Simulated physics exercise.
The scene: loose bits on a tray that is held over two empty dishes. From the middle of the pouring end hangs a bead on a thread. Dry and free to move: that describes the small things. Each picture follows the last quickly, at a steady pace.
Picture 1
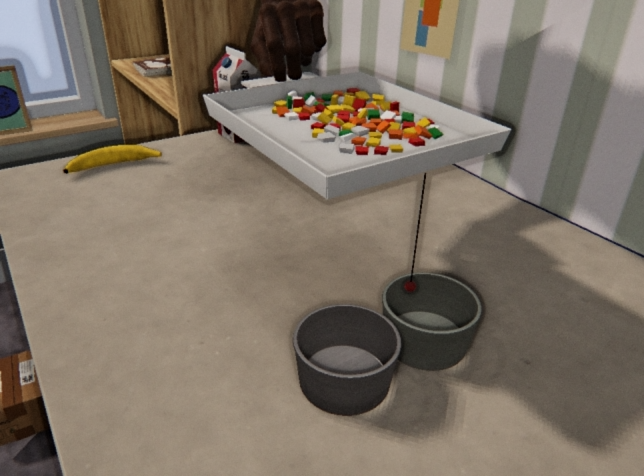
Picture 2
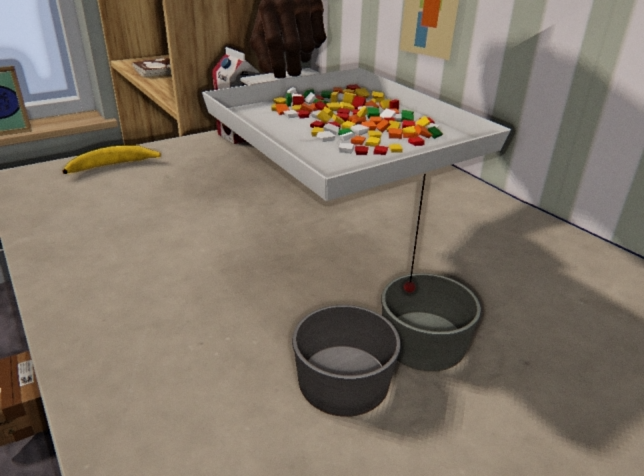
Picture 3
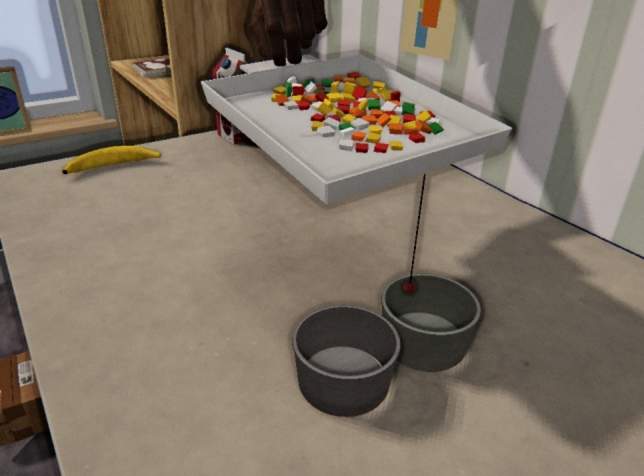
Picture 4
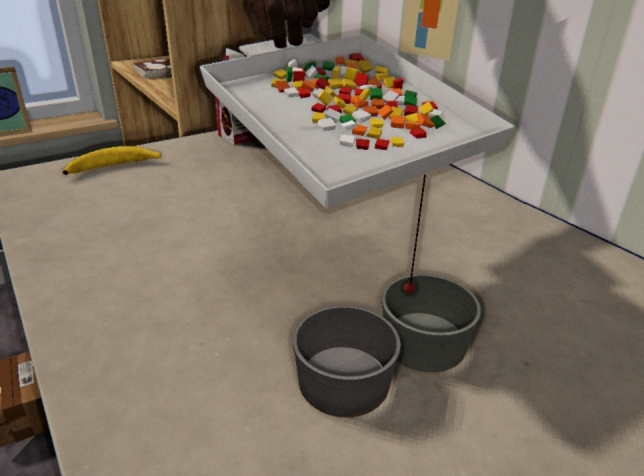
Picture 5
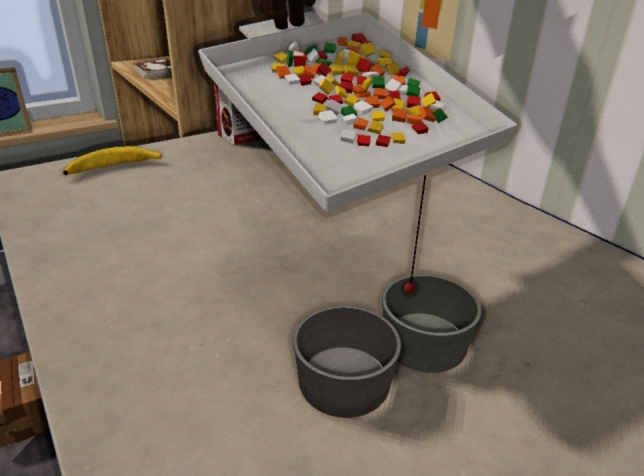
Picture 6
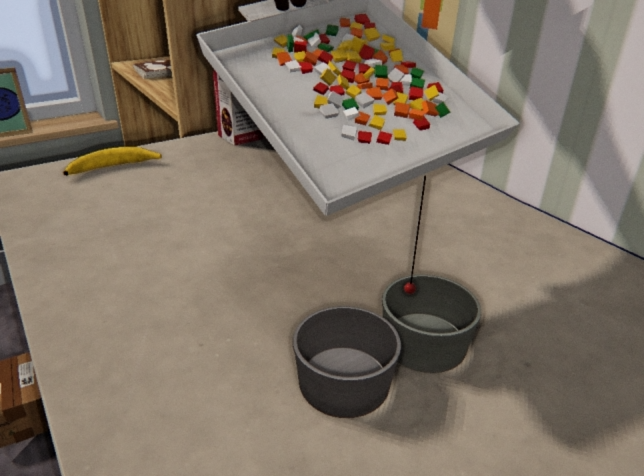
White tray of small colourful pieces tilting steadily above two empty grey bowls as a dark hand raises its far side.
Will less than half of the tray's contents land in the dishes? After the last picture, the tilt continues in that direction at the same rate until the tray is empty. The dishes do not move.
The dishes will manage to catch most of it.
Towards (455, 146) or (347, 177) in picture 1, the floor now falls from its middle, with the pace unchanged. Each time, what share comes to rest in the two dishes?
About 10 and 80 percent.
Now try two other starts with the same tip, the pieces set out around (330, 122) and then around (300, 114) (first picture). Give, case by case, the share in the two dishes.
Roughly 80 per cent, then roughly 80 per cent.
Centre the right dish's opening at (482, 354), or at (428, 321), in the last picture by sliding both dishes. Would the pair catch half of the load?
First try: Lower than half; second try: Higher than half.
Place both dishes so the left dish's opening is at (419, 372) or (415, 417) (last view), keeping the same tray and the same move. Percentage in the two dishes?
The first position comes out at 30 per cent, the other at 10 per cent.
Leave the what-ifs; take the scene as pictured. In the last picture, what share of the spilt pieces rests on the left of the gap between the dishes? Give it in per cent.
10 %, near enough.
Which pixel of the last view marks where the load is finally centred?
The centre ends up roughly at (353, 381).
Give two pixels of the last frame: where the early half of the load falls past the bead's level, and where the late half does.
Initially about (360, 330); subsequently about (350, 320).
Just after the last frame, tray tipped steeply; almost all on the tray; about a tenth in the air.
A moment on, tray tipped past a quarter turn; roughly half on the tray; roughly a quarter in the left dish; just a few in the right dish; about a tenth outside both; about a tenth in the air.
Further on, tray tipped past a quarter turn; the larger part in the left dish; just a few in the right dish; roughly a quarter outside both.
When it is over, tray tipped past a quarter turn; the larger part in the left dish; just a few in the right dish; roughly a quarter outside both.
